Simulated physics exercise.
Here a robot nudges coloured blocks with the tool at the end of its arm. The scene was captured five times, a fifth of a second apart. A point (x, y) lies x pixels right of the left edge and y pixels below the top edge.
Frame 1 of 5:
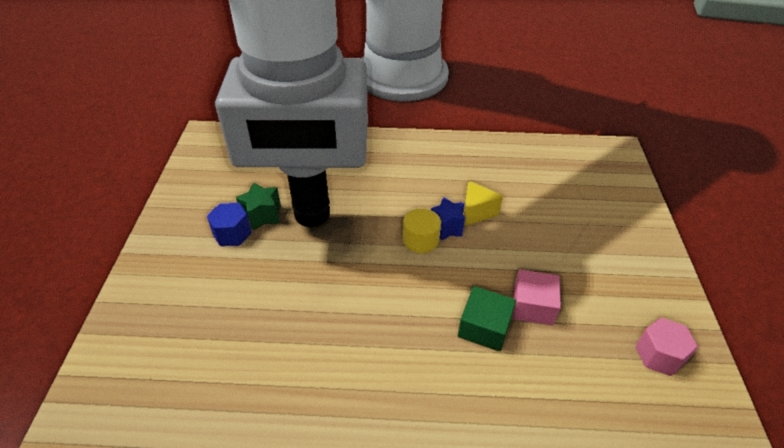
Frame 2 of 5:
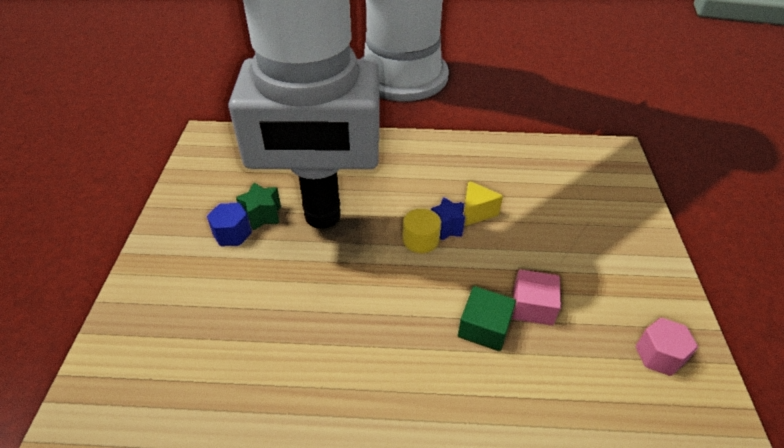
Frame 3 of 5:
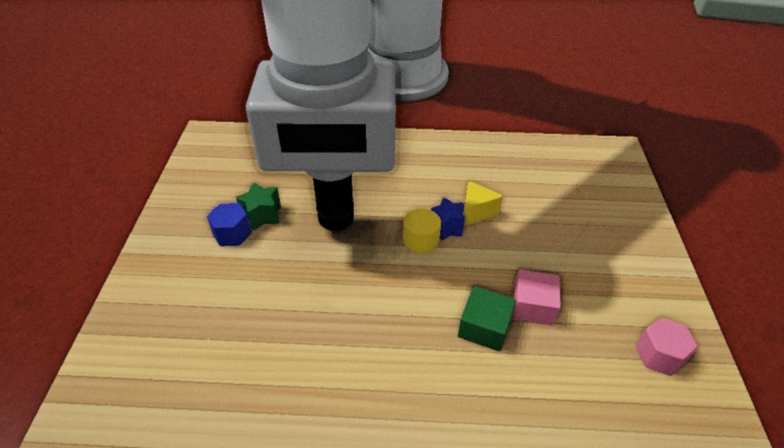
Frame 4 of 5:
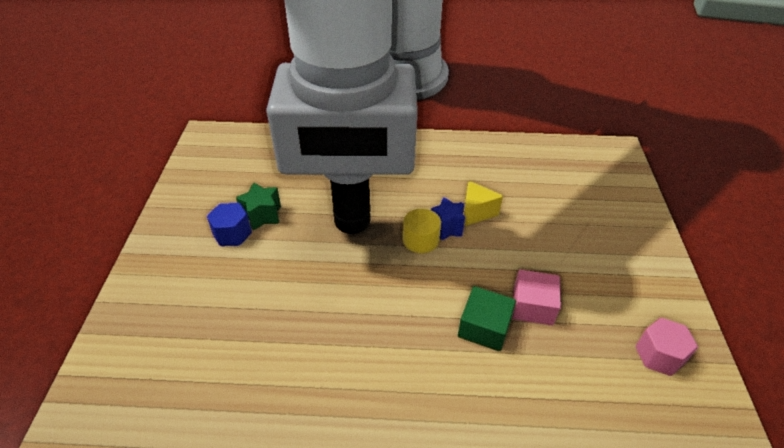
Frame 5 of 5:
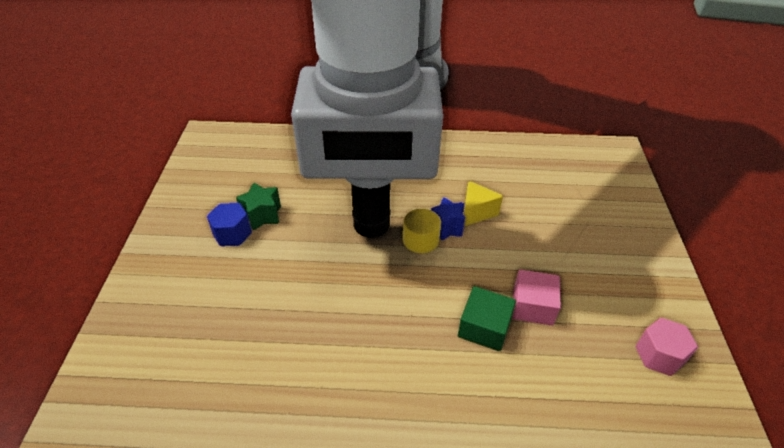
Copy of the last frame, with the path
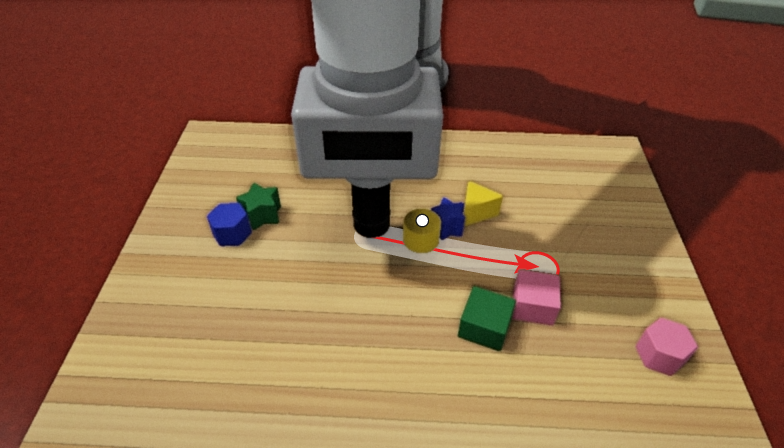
A robot arm with a black tool tip slides steadily right across a wooden board, moving away from a green star and blue block and drawing close to a yellow cylinder, while all the coloured blocks stay still.
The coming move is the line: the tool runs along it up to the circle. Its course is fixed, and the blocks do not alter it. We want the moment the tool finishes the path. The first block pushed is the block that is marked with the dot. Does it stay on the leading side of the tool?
Fallen away.
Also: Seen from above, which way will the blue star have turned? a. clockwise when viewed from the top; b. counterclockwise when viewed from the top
Answer: B.
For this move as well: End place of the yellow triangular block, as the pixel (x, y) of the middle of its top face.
Its top centre lands on (498, 179).
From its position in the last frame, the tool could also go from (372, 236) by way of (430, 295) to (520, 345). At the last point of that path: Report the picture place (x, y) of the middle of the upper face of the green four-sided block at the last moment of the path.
In the picture, that point is around (566, 356).
The line goes from (372, 236) by way of (453, 253) to (539, 267); the dot is on the yellow cylinder.
What follows on the original path. One third of the way, tool (427, 237); yellow cylinder (464, 223); blue star (477, 203), turned 30° anticlockwise; yellow triangular block (494, 187), turned 30° anticlockwise.
Two thirds of the way, tool (485, 249); yellow cylinder (515, 224); blue star (500, 202), turned 75° anticlockwise; yellow triangular block (498, 180), turned 60° anticlockwise.
At the end, tool (542, 257); yellow cylinder (541, 220); blue star (502, 203), turned 85° anticlockwise; yellow triangular block (498, 179), turned 60° anticlockwise; green four-sided block unmoved; pink four-sided block unmoved.
